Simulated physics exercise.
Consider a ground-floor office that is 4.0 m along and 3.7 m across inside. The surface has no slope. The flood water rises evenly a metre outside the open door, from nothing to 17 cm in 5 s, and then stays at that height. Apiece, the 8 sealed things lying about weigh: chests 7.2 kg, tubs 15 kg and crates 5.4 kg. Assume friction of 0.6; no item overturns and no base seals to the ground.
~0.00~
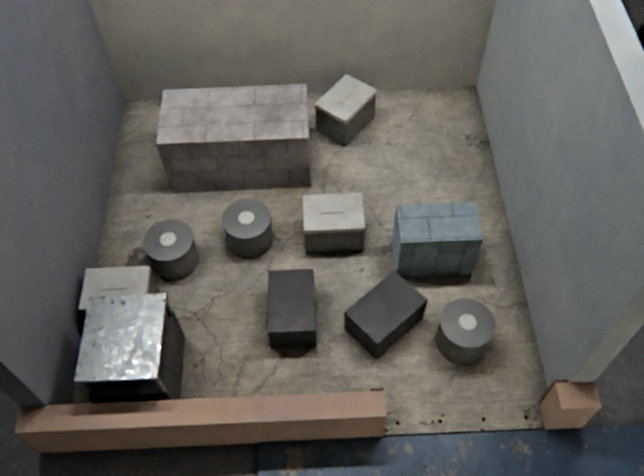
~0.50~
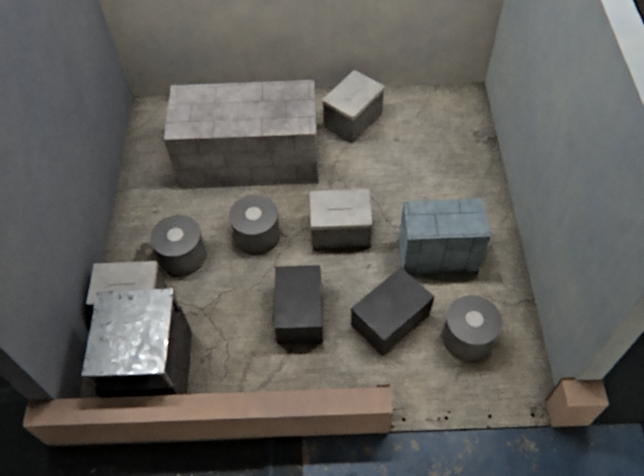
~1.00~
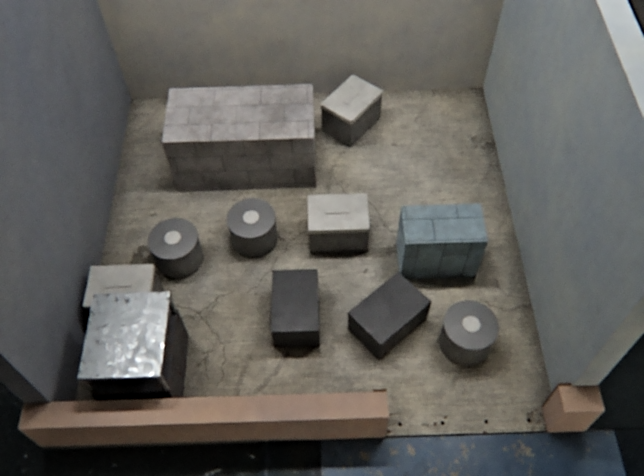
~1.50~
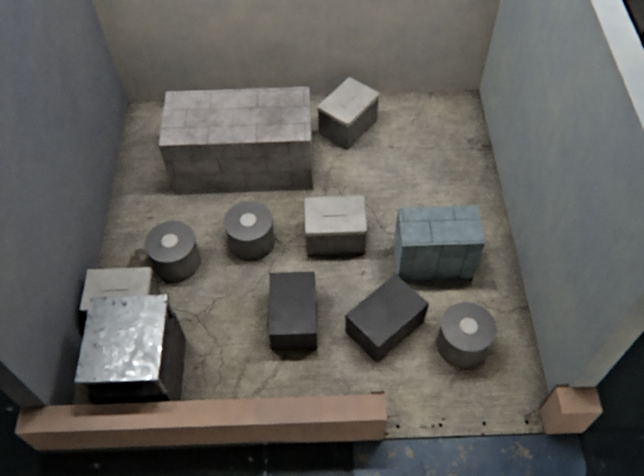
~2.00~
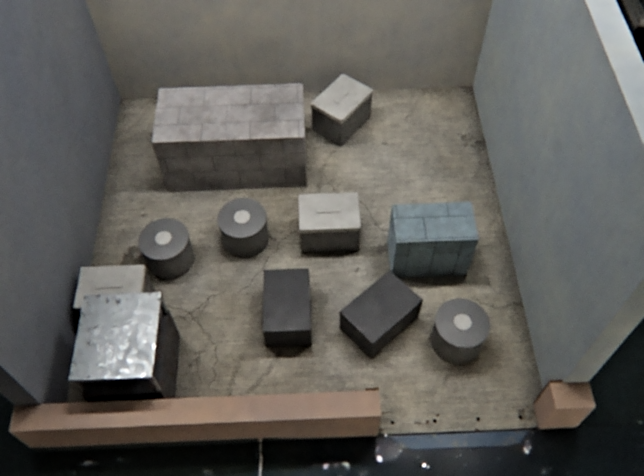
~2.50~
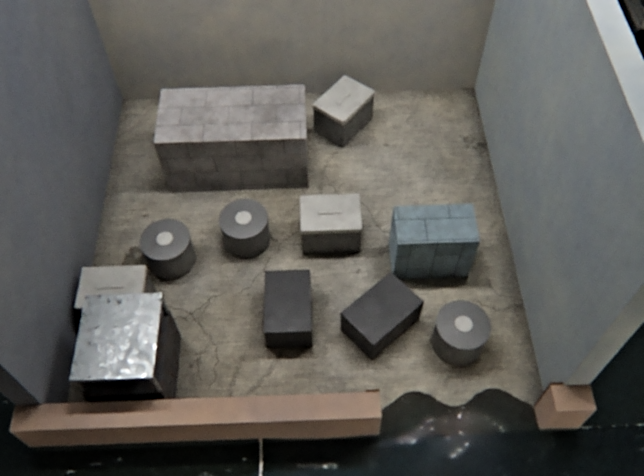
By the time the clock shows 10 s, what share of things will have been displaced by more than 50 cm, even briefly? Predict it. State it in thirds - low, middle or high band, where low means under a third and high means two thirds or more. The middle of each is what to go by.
Middle band.
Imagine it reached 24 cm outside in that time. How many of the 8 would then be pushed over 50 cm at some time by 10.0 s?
That would make 7 of them.
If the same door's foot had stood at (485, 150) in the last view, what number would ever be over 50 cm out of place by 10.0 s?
Then it comes to 3.
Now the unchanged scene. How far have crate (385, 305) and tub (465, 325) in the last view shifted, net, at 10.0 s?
The first is 150 cm from its start, the second 120 cm.
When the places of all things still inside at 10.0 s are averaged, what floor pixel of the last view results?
Mean position: Approximately (266, 232).
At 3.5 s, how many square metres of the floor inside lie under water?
Wet: Near 1.0 m2.
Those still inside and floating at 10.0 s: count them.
Count: 5.
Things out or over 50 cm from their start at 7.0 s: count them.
I make it 2.
After 3.5 s 0 of 8 are over 50 cm from their spots; 0 afloat.
After 4.5 s 0 of 8 are over 50 cm from their spots; 0 afloat.
After 7.0 s 2 of 8 are over 50 cm from their spots; 3 afloat.
After 10.0 s 5 of 8 are over 50 cm from their spots, and 5 have been at some point; 5 afloat.
